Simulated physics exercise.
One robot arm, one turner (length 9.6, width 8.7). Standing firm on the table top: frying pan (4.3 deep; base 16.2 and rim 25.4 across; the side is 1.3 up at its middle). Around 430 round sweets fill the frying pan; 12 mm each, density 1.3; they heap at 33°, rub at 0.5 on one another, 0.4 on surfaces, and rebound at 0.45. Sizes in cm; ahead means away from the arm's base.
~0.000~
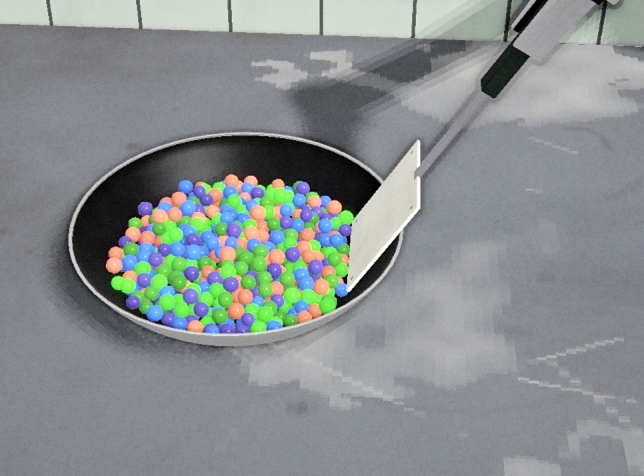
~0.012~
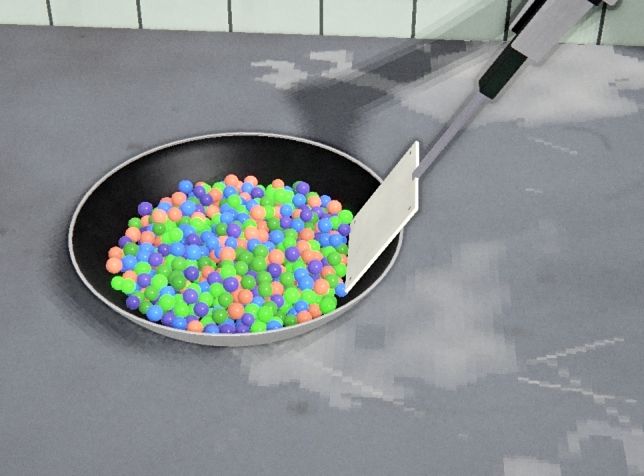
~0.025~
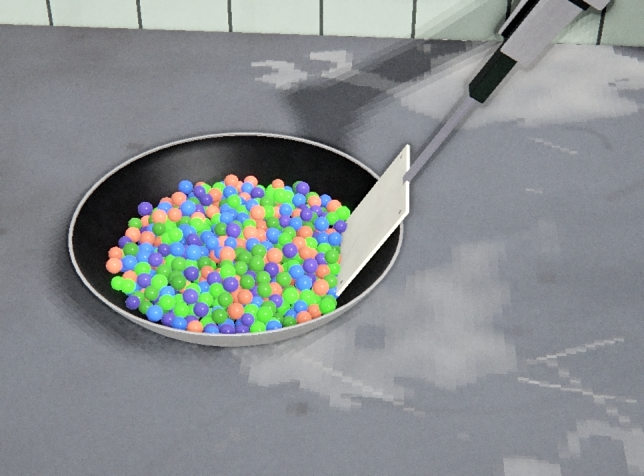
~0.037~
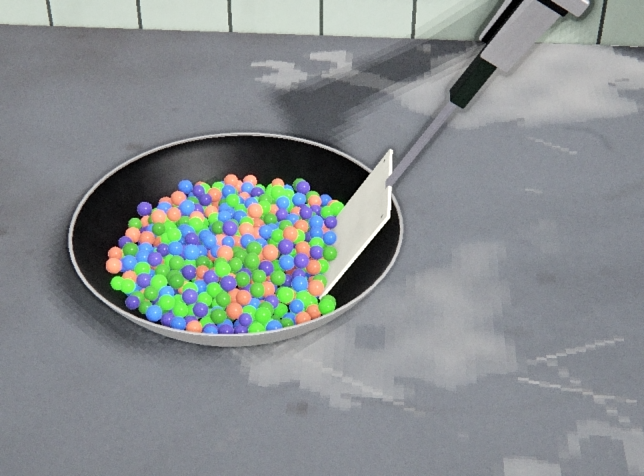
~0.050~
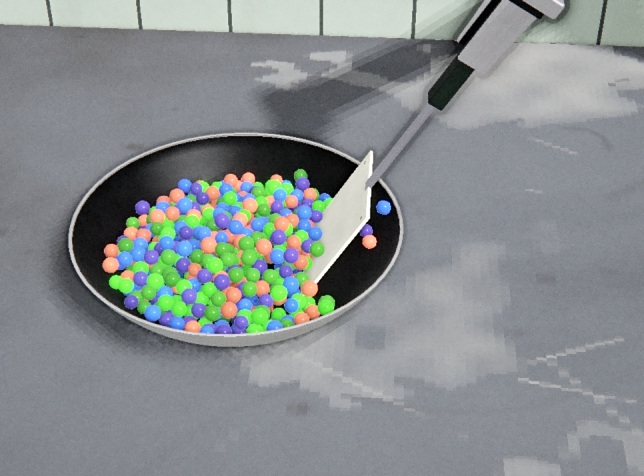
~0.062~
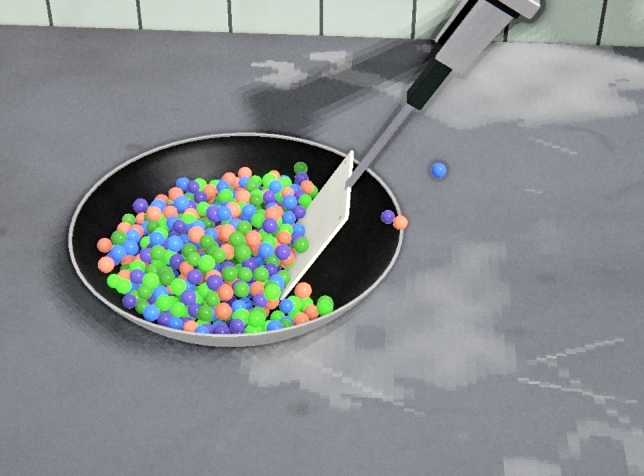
On a gray tabletop, a robot arm slid a white turner leftward through colorful round sweets in a black frying pan, pushing them together while a few popped out past the pan's right side.
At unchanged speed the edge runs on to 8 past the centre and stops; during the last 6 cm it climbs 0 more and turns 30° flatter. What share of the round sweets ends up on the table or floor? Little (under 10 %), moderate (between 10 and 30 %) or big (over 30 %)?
On the table or floor the share is moderate, between 10 and 30 %.
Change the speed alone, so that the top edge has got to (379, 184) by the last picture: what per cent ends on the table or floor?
Some 5 per cent.
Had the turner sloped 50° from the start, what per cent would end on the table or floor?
It would be near 15 per cent.
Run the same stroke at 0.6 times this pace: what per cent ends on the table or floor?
Some 10 per cent.
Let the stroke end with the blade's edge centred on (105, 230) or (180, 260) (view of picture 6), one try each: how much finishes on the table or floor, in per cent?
Some 50 and 5 per cent.
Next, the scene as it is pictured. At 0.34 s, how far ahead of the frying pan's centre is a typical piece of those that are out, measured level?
Roughly 18 cm.
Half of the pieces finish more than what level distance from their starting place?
About 6 cm.
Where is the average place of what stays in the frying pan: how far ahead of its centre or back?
About 4.5 cm ahead.
By 0.09 s, sloping 59°, highest piece 17 above the table; 426 in the frying pan, 3 on the blade or in flight.
By 0.12 s, sloping 50°, highest piece 25 above the table; 425 in the frying pan, 4 on the blade or in flight.
By 0.34 s, sloping 29°, highest piece 53 above the table; 365 in the frying pan, 56 on the table or floor, 8 on the blade or in flight.
By 1.39 s, sloping 29°, highest piece 6 above the table; 364 in the frying pan, 65 on the table or floor.
Final count, 364 in the frying pan, 65 on the table or floor. That is 15 % on the table or floor.
